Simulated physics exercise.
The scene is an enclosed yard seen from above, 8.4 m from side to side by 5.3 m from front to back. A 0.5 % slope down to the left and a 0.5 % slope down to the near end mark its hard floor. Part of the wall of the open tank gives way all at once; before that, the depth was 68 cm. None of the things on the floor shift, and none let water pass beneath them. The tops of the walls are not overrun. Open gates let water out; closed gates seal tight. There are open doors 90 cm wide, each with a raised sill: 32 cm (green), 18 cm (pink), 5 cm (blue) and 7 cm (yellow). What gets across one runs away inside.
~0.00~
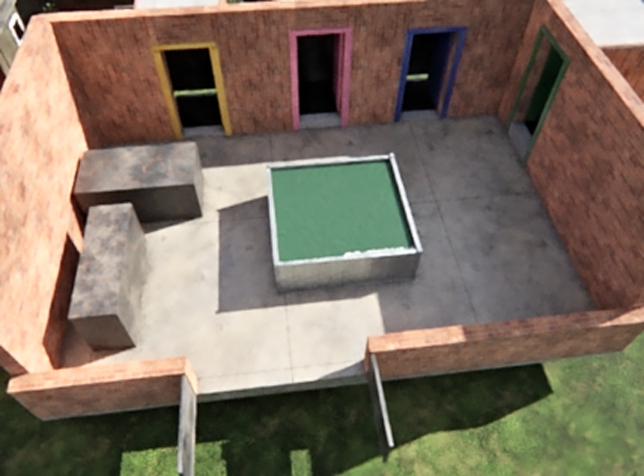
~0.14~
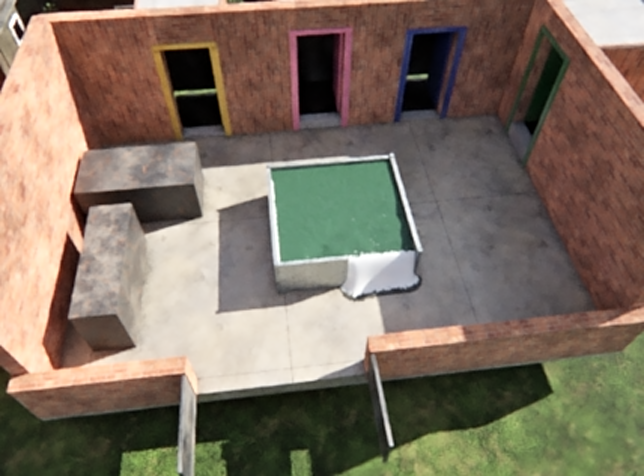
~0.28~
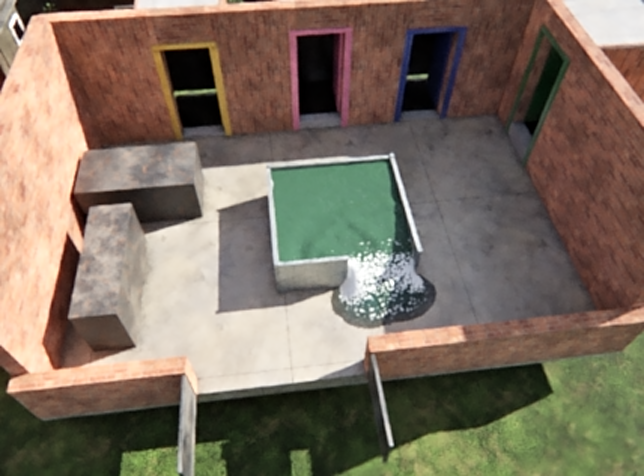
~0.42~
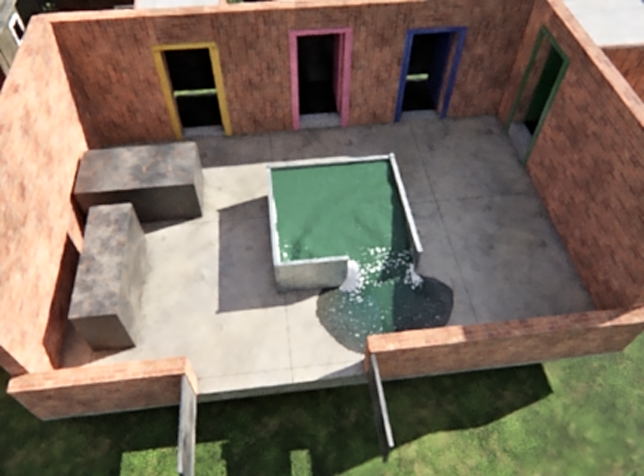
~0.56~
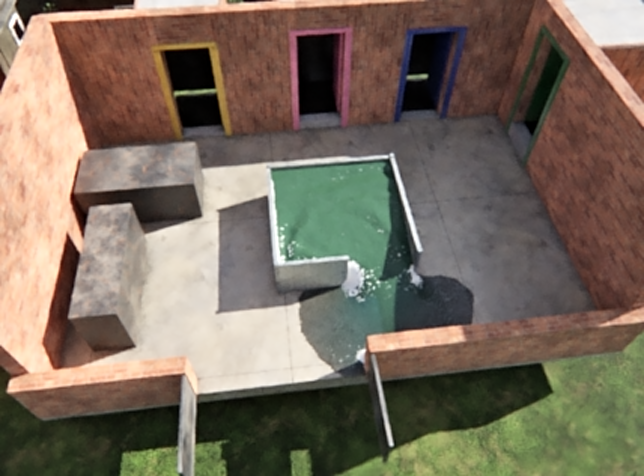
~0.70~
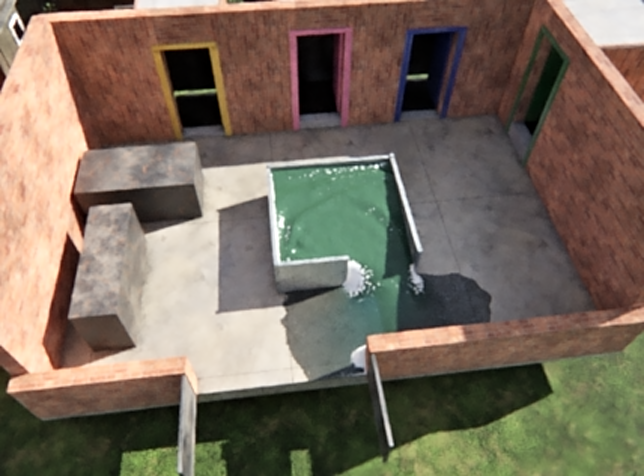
A brick-walled yard held an open tank of green water; part of the tank's front wall gave way near the right corner, and water gushed out, foaming and spreading across the concrete floor.
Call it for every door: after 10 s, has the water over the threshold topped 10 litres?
Green door not topped, pink door not topped, blue door topped, yellow door not topped.
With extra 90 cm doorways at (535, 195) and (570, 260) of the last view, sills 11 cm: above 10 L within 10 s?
Within it, exceeded.
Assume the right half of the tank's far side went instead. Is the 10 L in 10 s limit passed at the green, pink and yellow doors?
Green door doesn't reach it, pink door surpasses it, yellow door surpasses it.
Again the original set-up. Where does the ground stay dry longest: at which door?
That's the yellow door.
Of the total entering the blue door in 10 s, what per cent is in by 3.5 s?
I'd say close to 0 percent.
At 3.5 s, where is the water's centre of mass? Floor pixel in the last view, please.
The water's centre is around (385, 263).
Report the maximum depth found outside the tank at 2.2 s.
About 42 cm at most.
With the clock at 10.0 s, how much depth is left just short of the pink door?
5.0 cm.
After 1.4 s water covers 15 % of the floor and is deepest (50 cm) near (408, 354); green door not reached, pink door not reached, blue door not reached, yellow door not reached.
After 2.2 s water covers 25 % of the floor and is deepest (42 cm) near (394, 344); green door not reached, pink door not reached, blue door not reached, yellow door not reached.
After 3.5 s water covers 45 % of the floor and is deepest (29 cm) near (588, 333); green door 4 cm at the sill, 0 L in, pink door not reached, blue door not reached, yellow door not reached.
After 6.0 s water covers 75 % of the floor and is deepest (19 cm) near (599, 332); green door 5 cm at the sill, 0 L in, pink door 5 cm at the sill, 0 L in, blue door 11 cm at the sill, 32 L in, yellow door not reached.
After 10.0 s water covers 95 % of the floor and is deepest (12 cm) near (102, 148); green door 8 cm at the sill, 0 L in, pink door 5 cm at the sill, 0 L in, blue door 8 cm at the sill, 81 L in, yellow door 3 cm at the sill, 0 L in.
